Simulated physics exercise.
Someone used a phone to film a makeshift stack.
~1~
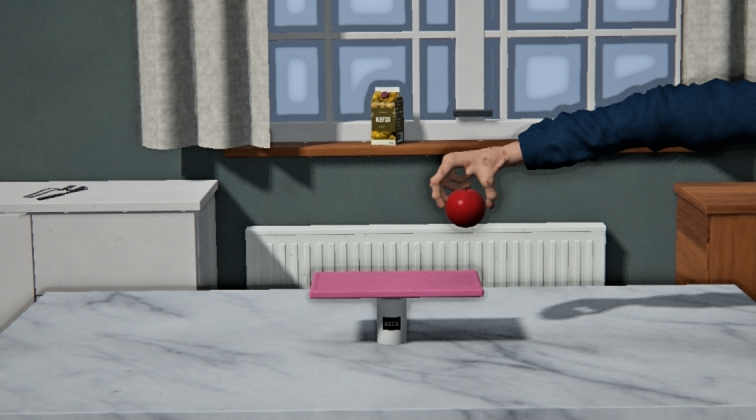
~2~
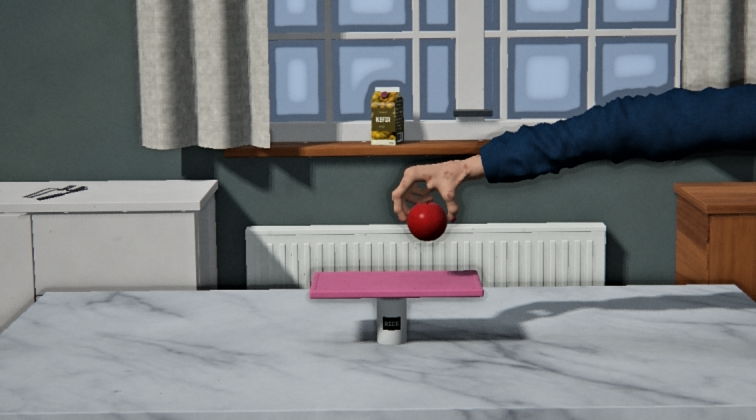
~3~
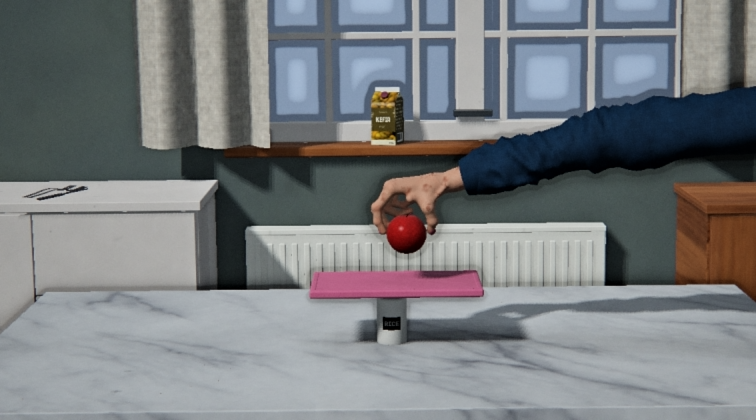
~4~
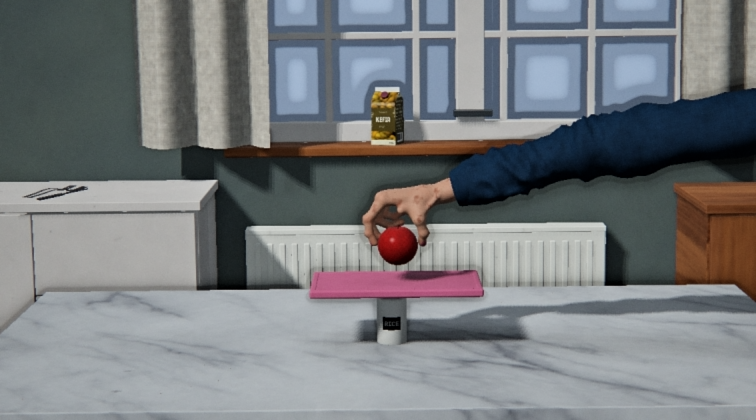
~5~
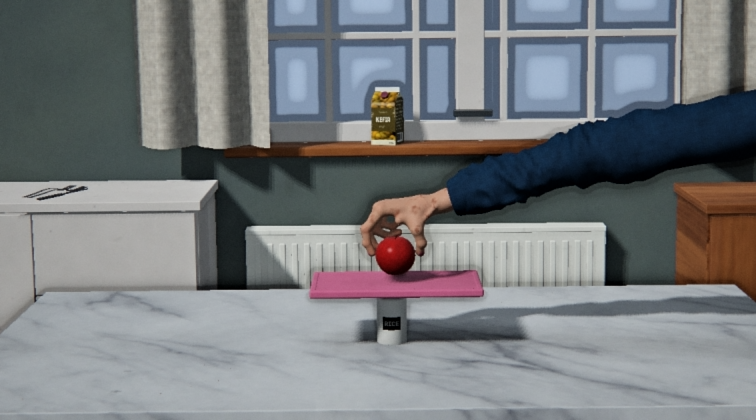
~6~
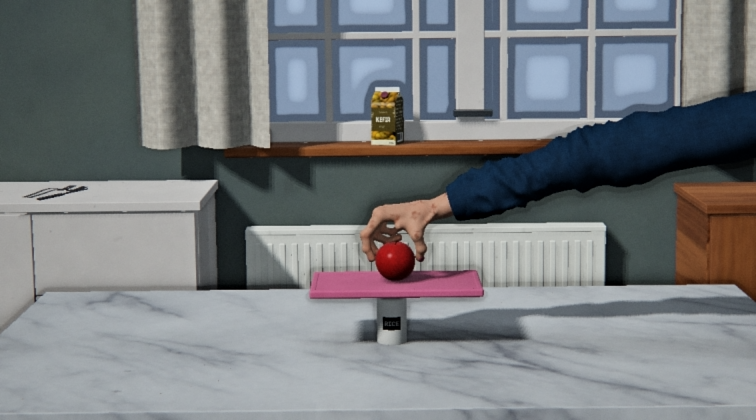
A hand in a dark blue sleeve reaches in from the right over a marble-topped table, seen from the front in a room with a radiator and curtained window. A pink board lies across a white shaker, with a yellowish carton on the sill behind. The hand carries a red apple left and downward, slowing, then sets it on the board, still gripping it.
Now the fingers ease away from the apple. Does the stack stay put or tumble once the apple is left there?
It stays put.
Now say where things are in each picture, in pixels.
Still above its spot; red apple (466, 208); white shaker (392, 315), in the first frame.
Still above its spot; red apple (427, 221); white shaker (392, 315), in the second frame.
Still above its spot; red apple (406, 234); white shaker (392, 315), in the third frame.
Still above its spot; red apple (397, 246); white shaker (392, 315), in the fourth frame.
Still above its spot; red apple (395, 255); white shaker (392, 315), in the fifth frame.
Set down, still held; red apple (395, 261); white shaker (392, 315), in the sixth frame.
Then, 0.20 s after the last picture, nothing has stirred.
Then, 0.50 s after the last picture, red apple resting near (395, 262).
At rest, all 3 in place. Seen from the same camera at the end, red apple near (395, 262). The stack holds.
